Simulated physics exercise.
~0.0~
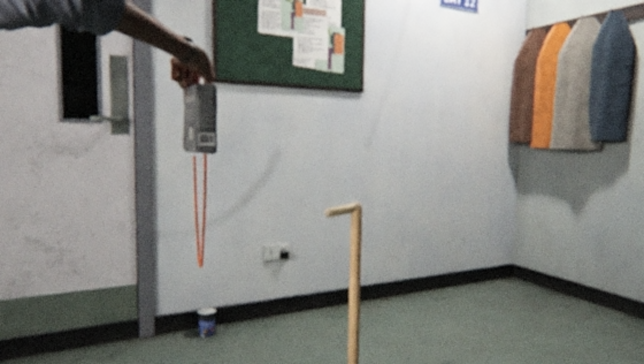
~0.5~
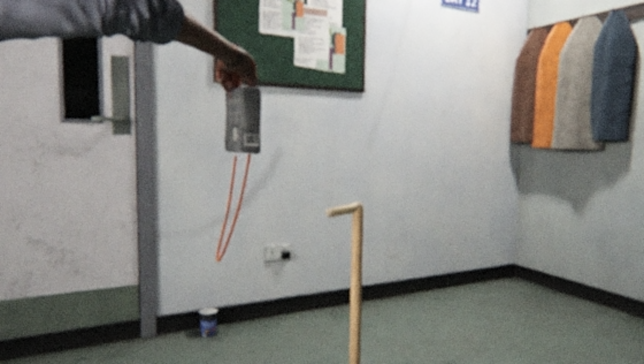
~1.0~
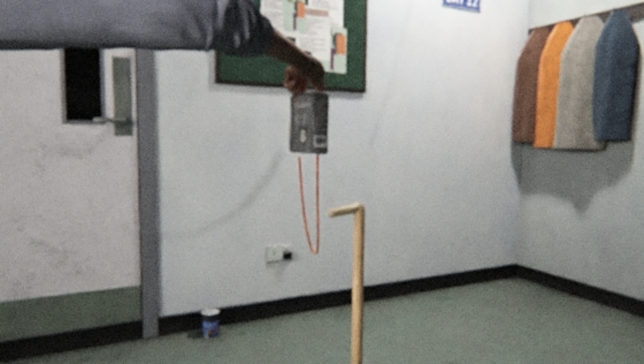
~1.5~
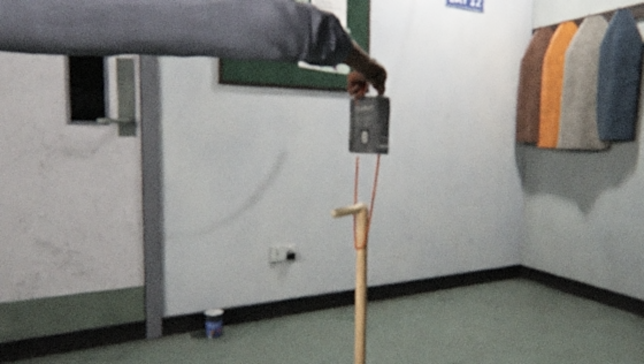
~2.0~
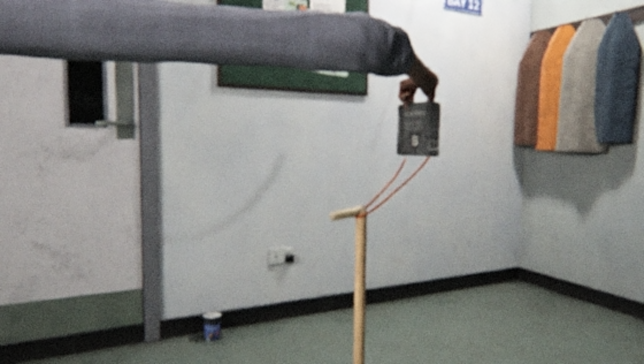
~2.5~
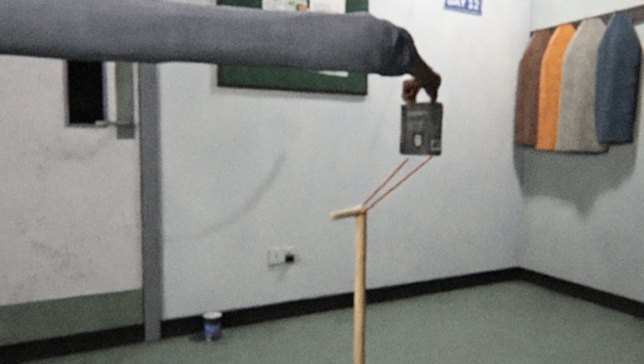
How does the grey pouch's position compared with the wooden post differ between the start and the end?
At the start the grey pouch is well to the left of the wooden post, and at the end it is held a little to the right of the post, above its top.
